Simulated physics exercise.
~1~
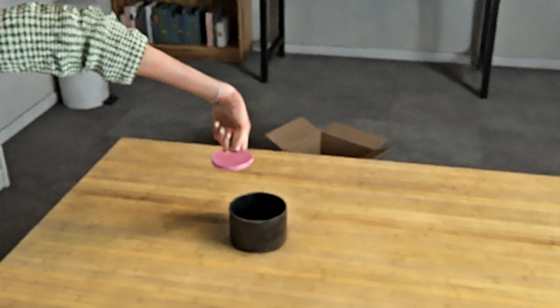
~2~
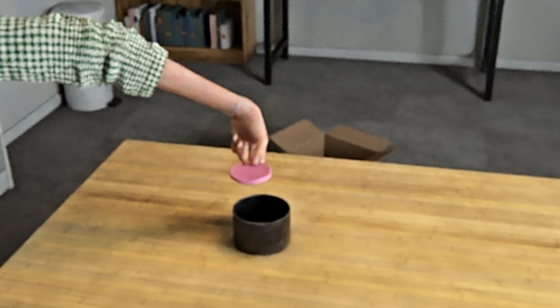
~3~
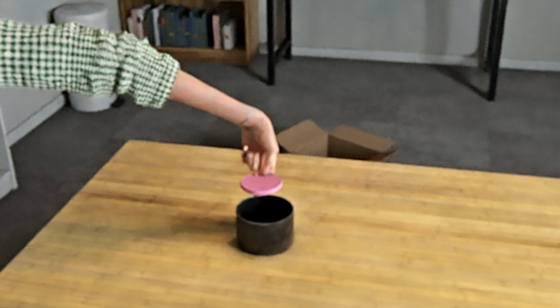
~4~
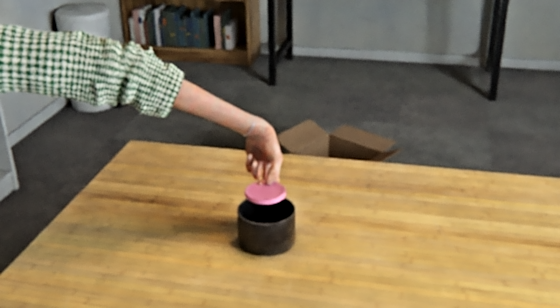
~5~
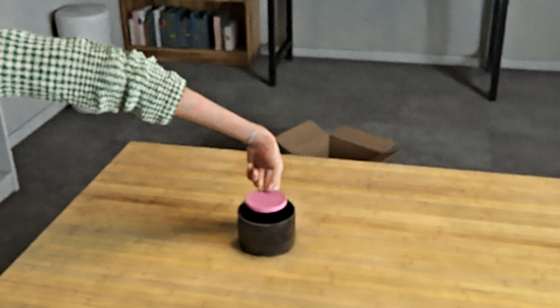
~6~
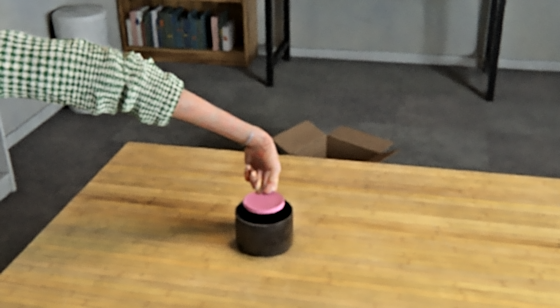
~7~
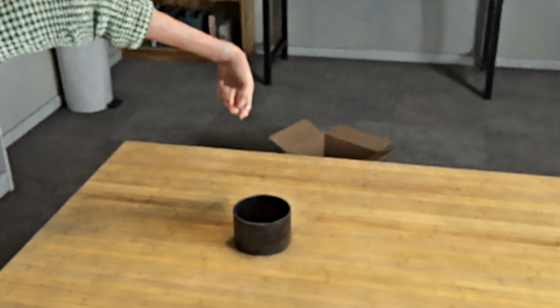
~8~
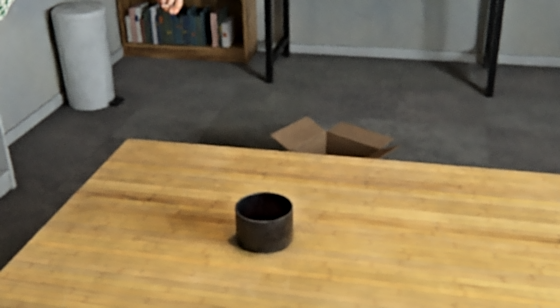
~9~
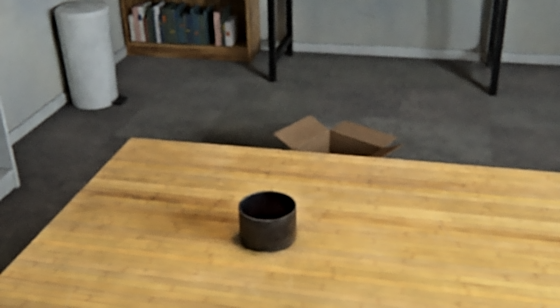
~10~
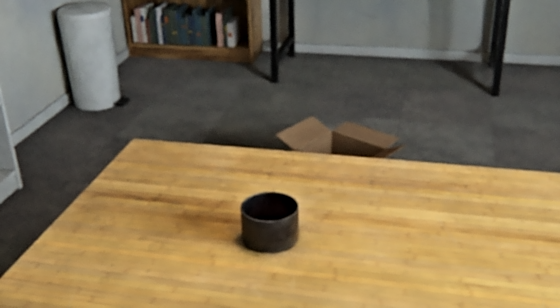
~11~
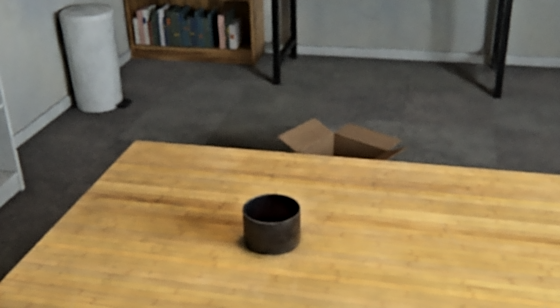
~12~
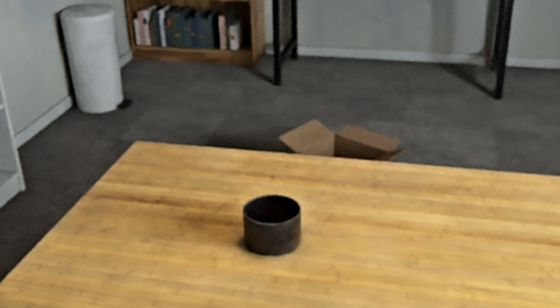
At first, a hand in a green checked sleeve reaches in from the left, holding a flat pink lid above a dark round container on a wooden table. The hand moves right and down, bringing the lid over the open top. It lowers the lid to the rim, where the fingers linger briefly. Then the hand lets go and draws back to the upper left, and the pink lid is no longer visible, having dropped inside rather than resting on top. The container stays still on the table, its dark opening uncovered, as the view sways slightly.
